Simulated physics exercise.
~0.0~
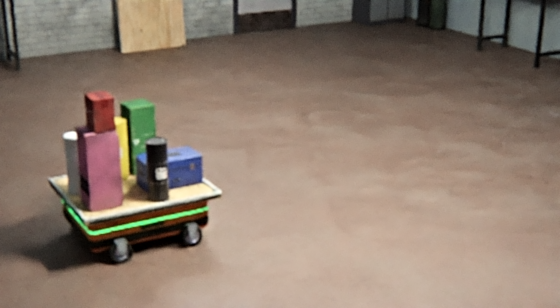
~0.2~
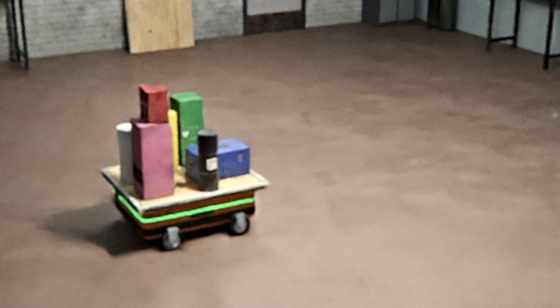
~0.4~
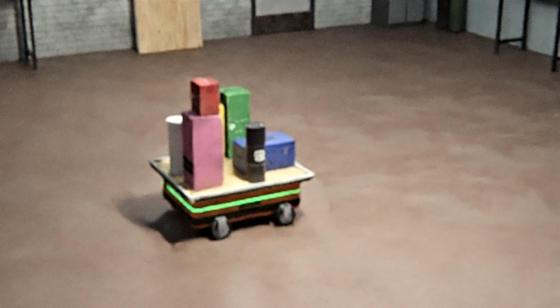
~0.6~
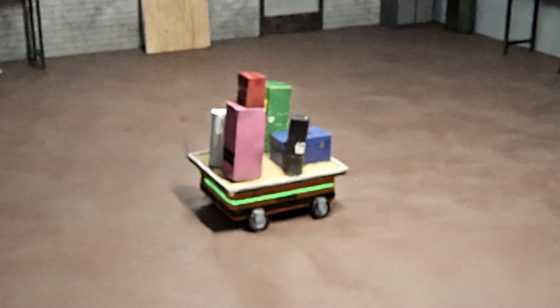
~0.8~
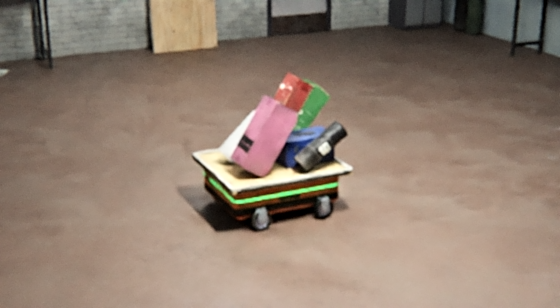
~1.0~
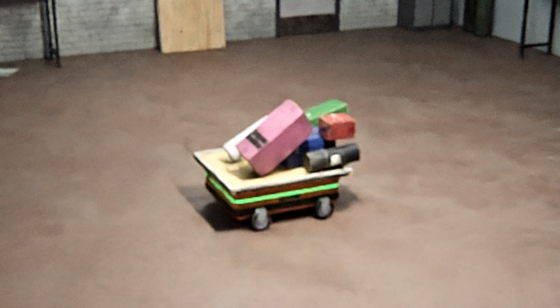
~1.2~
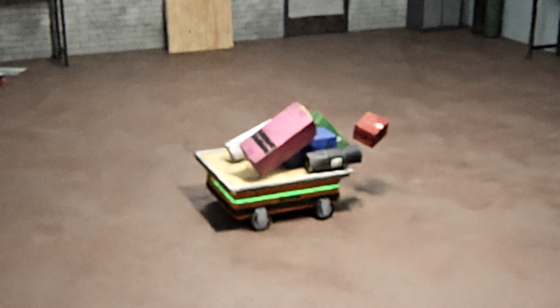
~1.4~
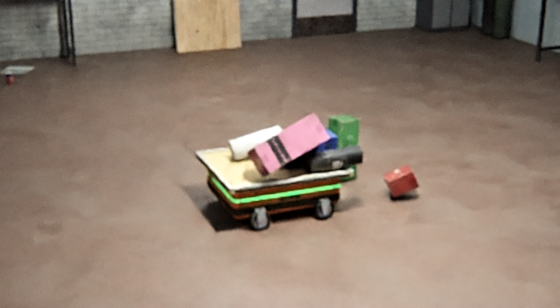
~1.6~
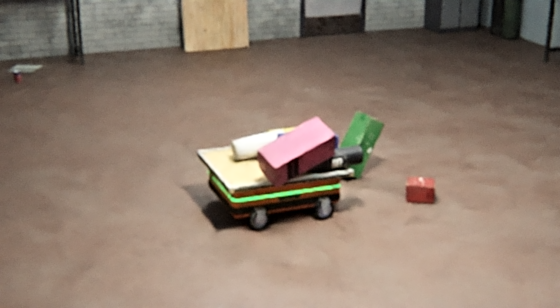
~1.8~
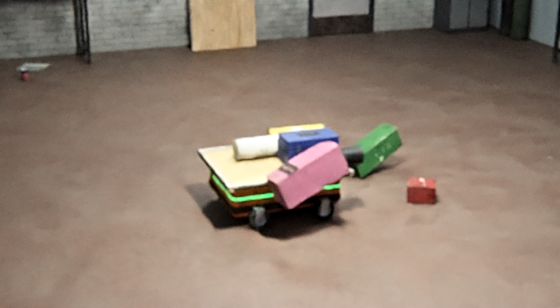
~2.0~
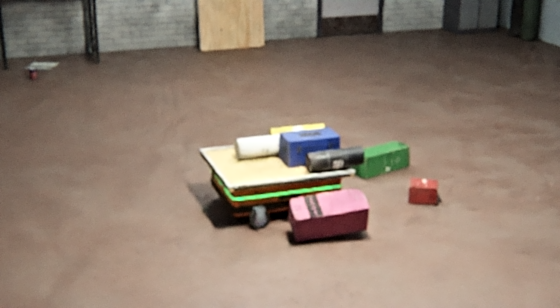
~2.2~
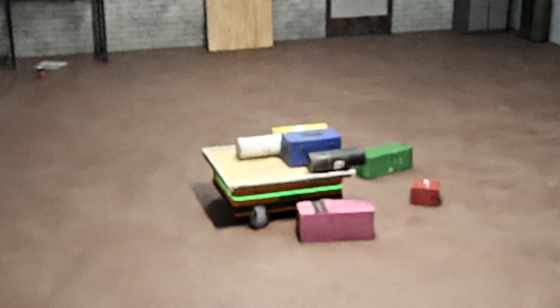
In a large room with a brown floor, a cart loaded with boxes and canisters rolled right and stopped abruptly, toppling most of its load; the red, green and pink boxes ended up on the floor, while the blue toolbox and fallen canisters stayed aboard.
